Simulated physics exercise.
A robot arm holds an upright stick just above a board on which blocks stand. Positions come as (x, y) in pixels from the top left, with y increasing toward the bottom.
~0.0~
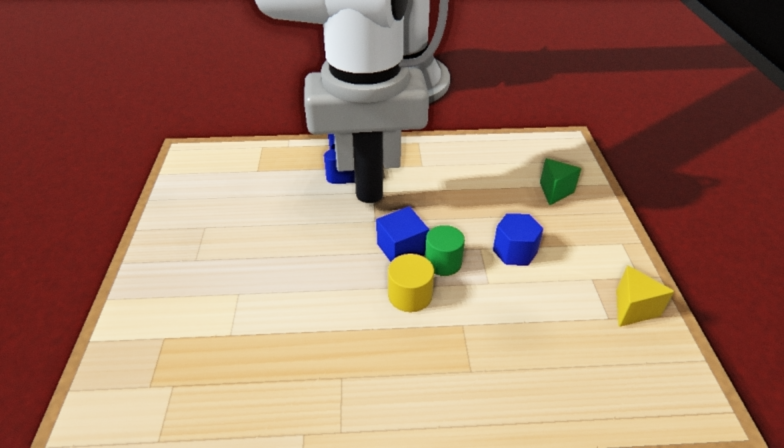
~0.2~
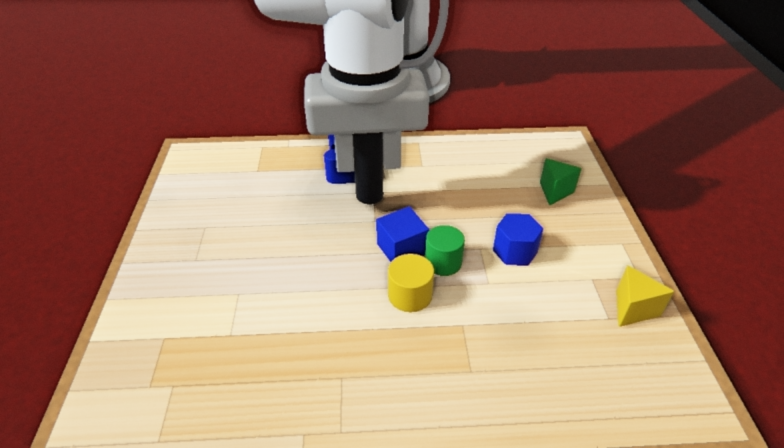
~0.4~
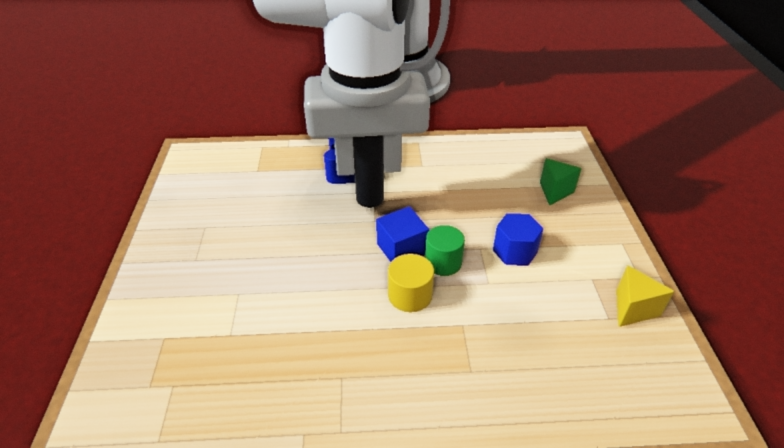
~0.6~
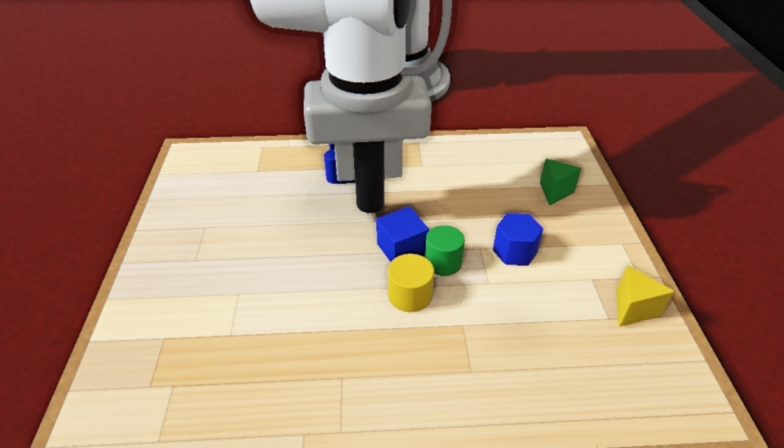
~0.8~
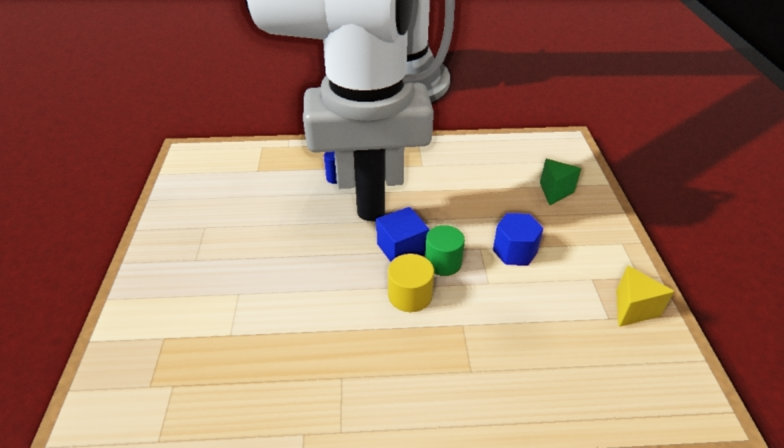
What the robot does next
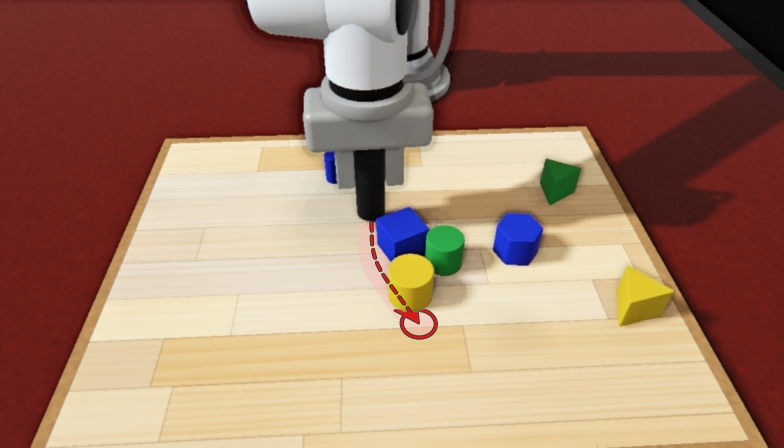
A robot arm holding an upright black stick reaches over a pale wooden board on a red surface, seen from above and in front. Near the middle sit a blue square block, a green cylinder and a yellow cylinder, with a blue block and green and yellow pointed blocks to the right, another blue one partly hidden behind the arm. The stick moves slightly toward the viewer while the blocks and camera stay still.
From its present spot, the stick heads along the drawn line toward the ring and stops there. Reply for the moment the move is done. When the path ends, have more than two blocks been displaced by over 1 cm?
I expect so.
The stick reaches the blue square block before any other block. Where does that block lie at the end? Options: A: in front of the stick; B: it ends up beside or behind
B - it ends up beside or behind.
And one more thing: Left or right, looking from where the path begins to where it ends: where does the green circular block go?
Out to the left.
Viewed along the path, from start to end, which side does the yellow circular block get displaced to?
Towards the left-hand side.
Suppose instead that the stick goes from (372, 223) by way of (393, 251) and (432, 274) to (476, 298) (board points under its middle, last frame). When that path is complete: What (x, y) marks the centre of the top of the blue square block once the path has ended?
Its top centre lands on (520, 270).
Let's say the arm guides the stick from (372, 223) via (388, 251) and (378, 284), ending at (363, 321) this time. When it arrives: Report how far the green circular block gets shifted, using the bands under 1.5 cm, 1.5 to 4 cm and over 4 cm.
Of the three bands, it's 1.5 to 4 cm.
Path on the board, from (372, 223) via (374, 255) and (392, 288), ending at (419, 323).
What follows on the original path. One third of the way, stick (374, 245); blue square block (410, 233), turned 50° anticlockwise; green circular block (450, 237).
Two thirds of the way, stick (393, 278); blue square block (419, 240), turned 85° anticlockwise; yellow circular block (425, 282); green circular block (460, 236).
At the end, stick (419, 313); blue heart-shaped block in place; blue square block (419, 240), turned 85° anticlockwise; yellow circular block (462, 307); green circular block (460, 236).
